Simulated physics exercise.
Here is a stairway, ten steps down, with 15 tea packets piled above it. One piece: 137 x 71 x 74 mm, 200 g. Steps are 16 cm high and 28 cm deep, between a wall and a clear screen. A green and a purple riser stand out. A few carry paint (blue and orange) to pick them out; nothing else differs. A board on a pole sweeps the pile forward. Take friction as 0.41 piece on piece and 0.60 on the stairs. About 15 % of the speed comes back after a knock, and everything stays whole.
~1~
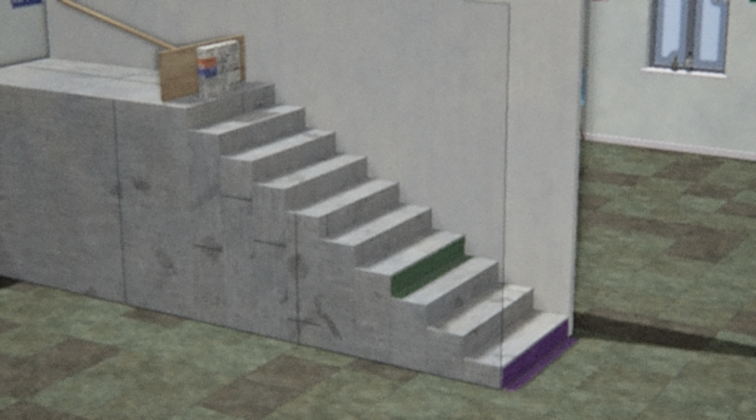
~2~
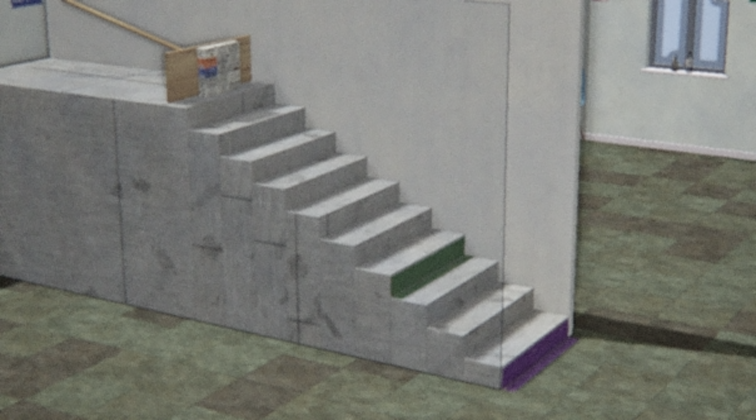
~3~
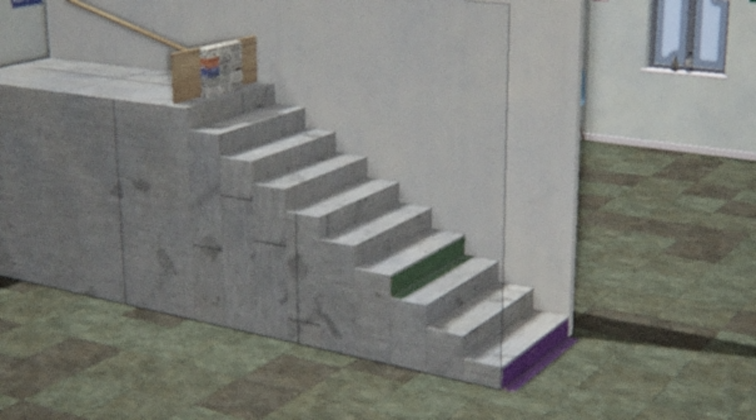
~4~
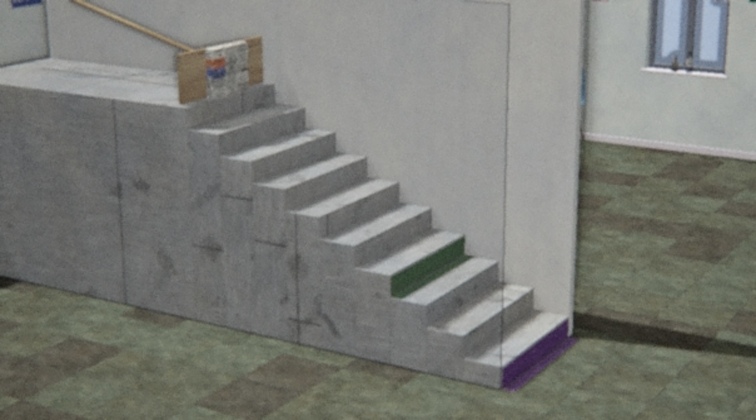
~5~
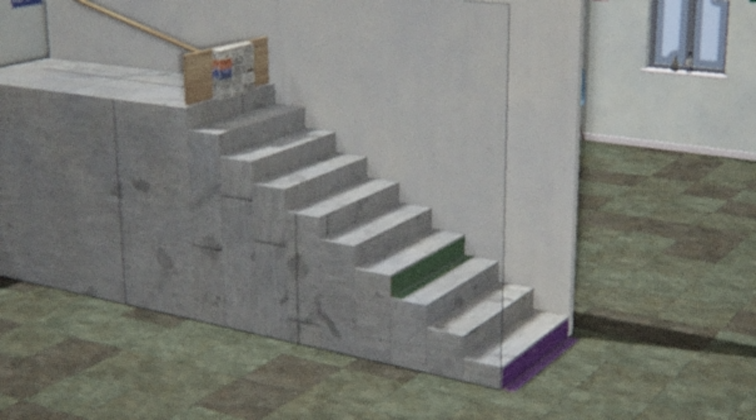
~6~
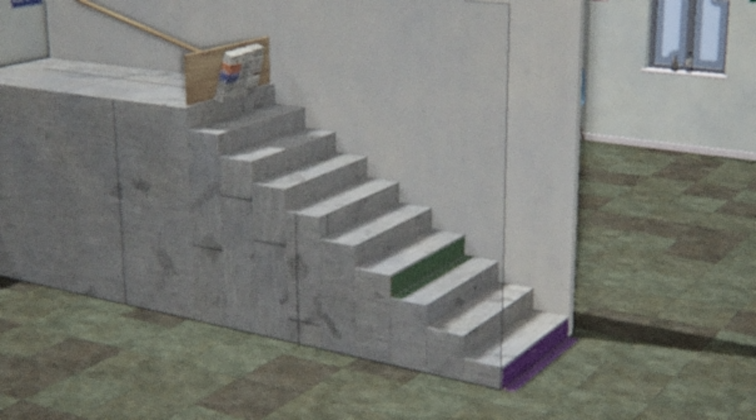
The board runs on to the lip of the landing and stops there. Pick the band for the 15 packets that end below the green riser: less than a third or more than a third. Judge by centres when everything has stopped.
Ending below the green riser: Less than a third.
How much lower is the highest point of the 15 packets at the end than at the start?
I'd put it at around 46 cm.
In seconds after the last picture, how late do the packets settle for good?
About 1.5 s.
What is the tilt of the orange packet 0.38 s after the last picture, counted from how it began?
Measured against how it began, the tilt is near 130 degrees.
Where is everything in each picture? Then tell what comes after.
In the first frame (each place is the centre of the face we see best), board (161, 63) 24 cm from the edge; purple riser, near end, (515, 386); green riser, near end, (404, 294); blue packet (212, 72); orange packet (211, 63); all in place.
Board (167, 63) 19 cm from the edge; orange packet (211, 63), in the second frame.
Board (173, 64) 13 cm from the edge; orange packet (213, 63) moved 22 mm; blue packet (214, 73) moved 18 mm; 15 have shifted, in the third frame.
Board (179, 65) 8 cm from the edge; orange packet (219, 63) moved 8 cm; blue packet (220, 73) moved 8 cm; 15 have shifted, in the fourth frame.
Board (185, 65) 20 mm from the edge; orange packet (226, 64) moved 14 cm; blue packet (226, 74) moved 13 cm; 15 have shifted, in the fifth frame.
Board (186, 65) 10 mm from the edge, stopped; purple riser, near end, (515, 386); green riser, near end, (404, 294); orange packet (235, 69) tilted 18°; blue packet (233, 79) tilted 18°; steepest lean 18°, the packet at (251, 91); 15 have shifted, in the sixth frame.
Then, 0.14 s later than the last frame, none of the 15 packets below the green riser, 15 disturbed; blue packet tilted 51°, 11 cm lower; orange packet tilted 51°, 13 cm lower.
Then, 0.38 s later than the last frame, none of the 15 packets below the green riser, 15 disturbed; orange packet on its side; blue packet on its side.
When it is over, 1 of the 15 packets below the green riser; orange packet upside down; blue packet on its side. That is 7 per cent. In pixels of the last frame, middles, orange packet near (275, 143), blue packet near (268, 141).
